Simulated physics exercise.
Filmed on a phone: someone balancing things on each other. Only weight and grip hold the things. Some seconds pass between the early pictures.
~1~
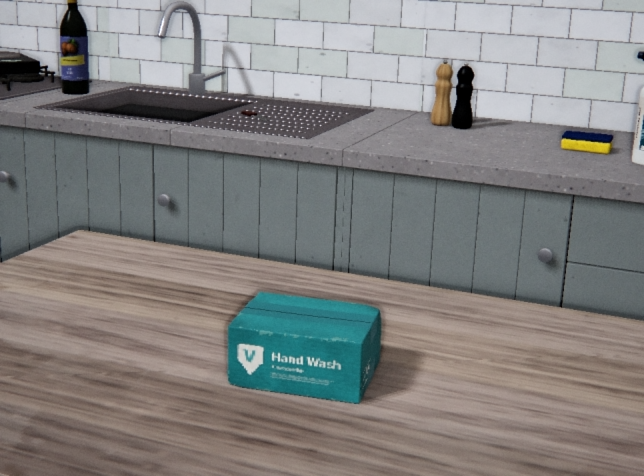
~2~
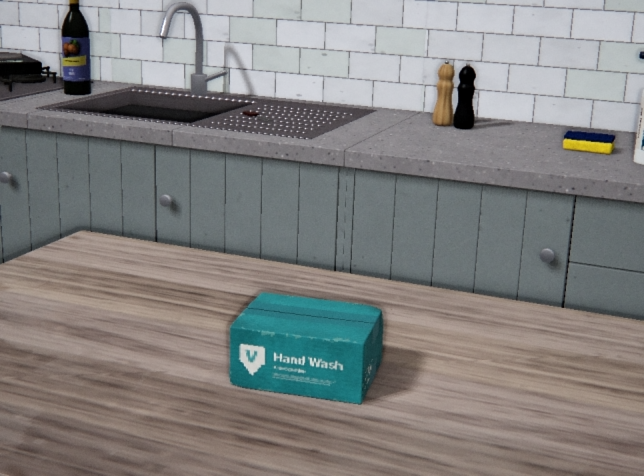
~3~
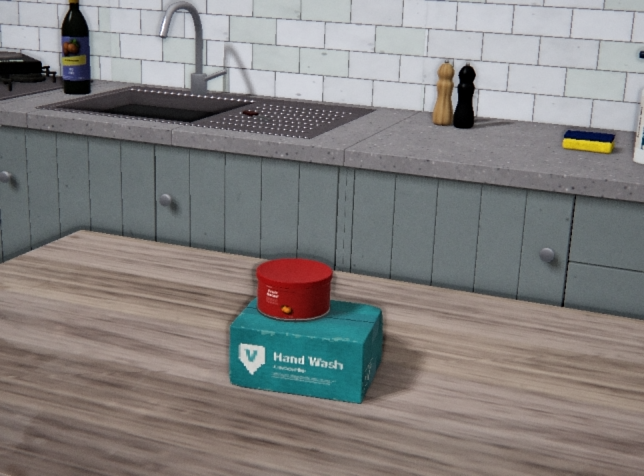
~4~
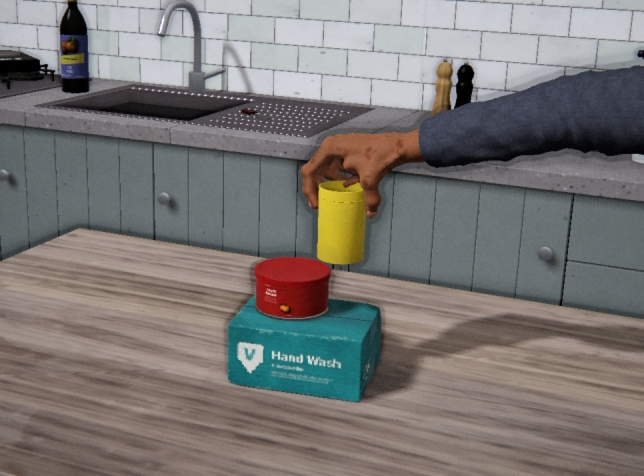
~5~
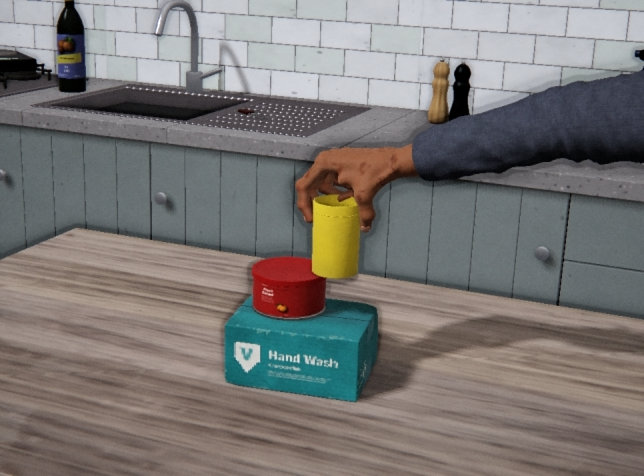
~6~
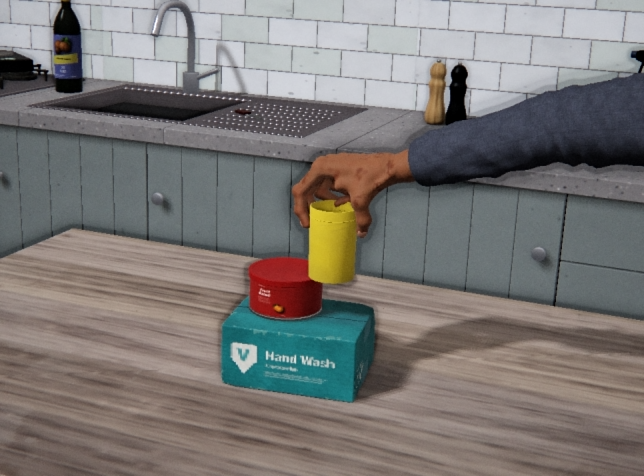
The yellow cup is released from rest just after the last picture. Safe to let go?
As it turns out, it gives way.
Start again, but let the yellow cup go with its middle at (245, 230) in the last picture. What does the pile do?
Then it comes apart.
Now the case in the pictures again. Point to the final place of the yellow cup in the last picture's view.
Near (481, 382).
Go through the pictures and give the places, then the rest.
In the first frame, the last thing is not in view yet; turquoise box (307, 345).
In the second frame, the last thing is not in view yet; turquoise box (309, 345).
In the third frame, the last thing is not in view yet; turquoise box (308, 345).
The fourth frame shows on its way; yellow cup (342, 222); turquoise box (307, 344).
The fifth frame shows on its way; yellow cup (336, 236); turquoise box (304, 343).
The sixth frame shows set down, still held; yellow cup (333, 241); turquoise box (300, 344).
Then, 0.30 s after the last picture, yellow cup now fallen.
Then, 0.50 s after the last picture, things are still on the move.
At rest, fallen, yellow cup; the other 2 in place. Seen from the same camera at the end, yellow cup near (481, 383). The pile loses its balance.
